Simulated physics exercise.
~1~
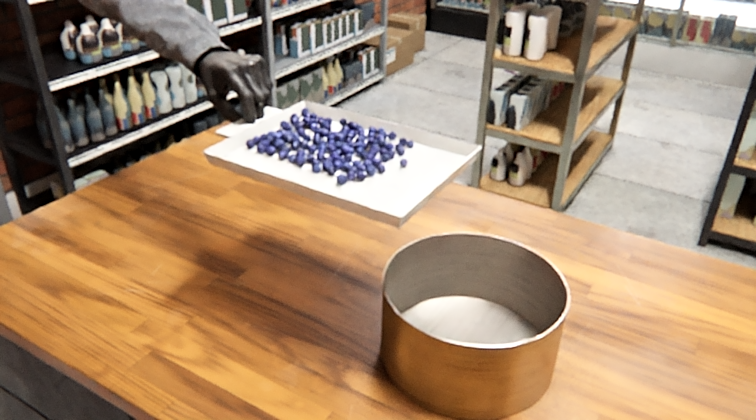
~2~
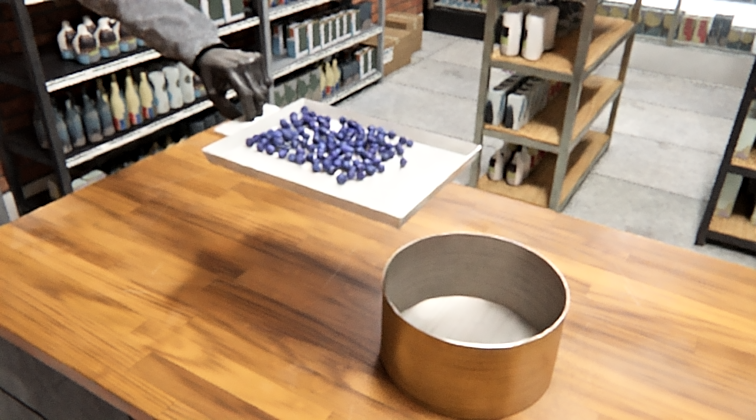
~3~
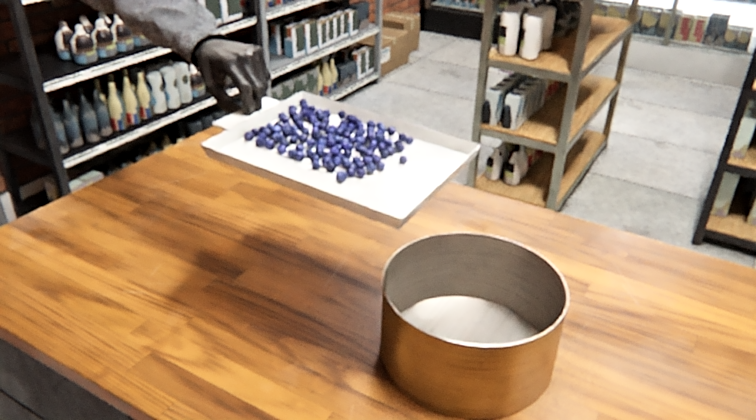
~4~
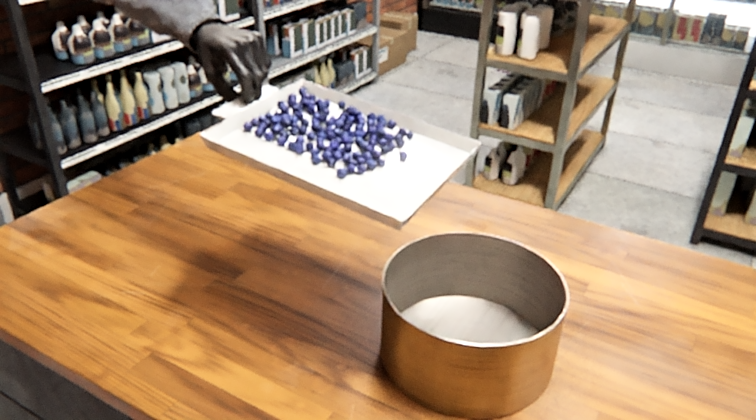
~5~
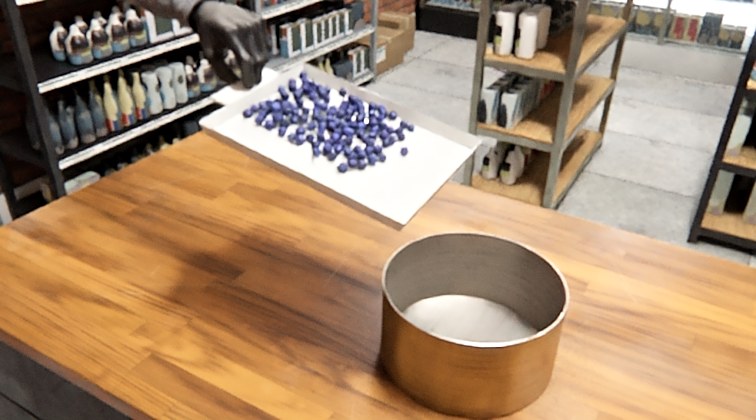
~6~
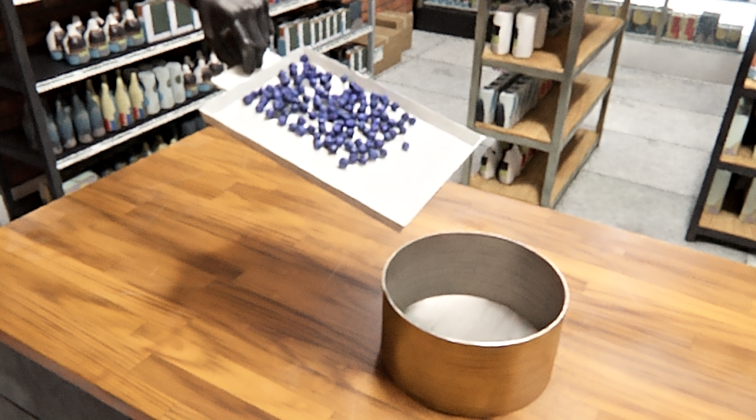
In this clip, a black-gloved hand holds a white tray of small dark blue pieces above a wooden counter, near an empty round metal pot, then raises the tray's far left end, gradually steepening its slant toward the pot.
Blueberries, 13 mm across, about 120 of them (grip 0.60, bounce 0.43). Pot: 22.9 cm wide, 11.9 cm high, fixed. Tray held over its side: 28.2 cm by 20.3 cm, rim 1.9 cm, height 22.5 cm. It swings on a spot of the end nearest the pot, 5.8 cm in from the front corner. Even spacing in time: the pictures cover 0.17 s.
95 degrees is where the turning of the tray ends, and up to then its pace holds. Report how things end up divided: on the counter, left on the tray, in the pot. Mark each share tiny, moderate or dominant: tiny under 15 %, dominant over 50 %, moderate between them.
Counter: Moderate, tray: Tiny, pot: Dominant.
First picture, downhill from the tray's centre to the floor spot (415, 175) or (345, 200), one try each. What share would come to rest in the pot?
First try: About 75 percent; second try: About 30 percent.
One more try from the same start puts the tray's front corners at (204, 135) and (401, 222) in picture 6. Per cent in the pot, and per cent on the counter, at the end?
That works out as pot 35 and counter 65.
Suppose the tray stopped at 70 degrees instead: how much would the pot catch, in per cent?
Around 55 %, I reckon.
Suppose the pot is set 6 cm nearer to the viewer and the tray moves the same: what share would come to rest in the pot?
In that case some 100 per cent.
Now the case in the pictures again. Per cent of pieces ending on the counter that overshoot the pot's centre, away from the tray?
Around 90 in a hundred.
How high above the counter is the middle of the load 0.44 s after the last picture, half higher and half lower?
The halfway line is at about 24 cm.
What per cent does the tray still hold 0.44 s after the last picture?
I'd put it at roughly 80 per cent.
Then, 0.26 s after the last picture, tilt 55 degrees; the tray holds 100 %, the pot 0 %.
Then, 0.44 s after the last picture, tilt 82 degrees; the tray holds 80 %, the pot 0 %.
Then, 0.74 s after the last picture, tilt 95 degrees; the tray holds 5 %, the pot 70 %.
In the end, counter 25 %, tray 0 %, pot 75 %.
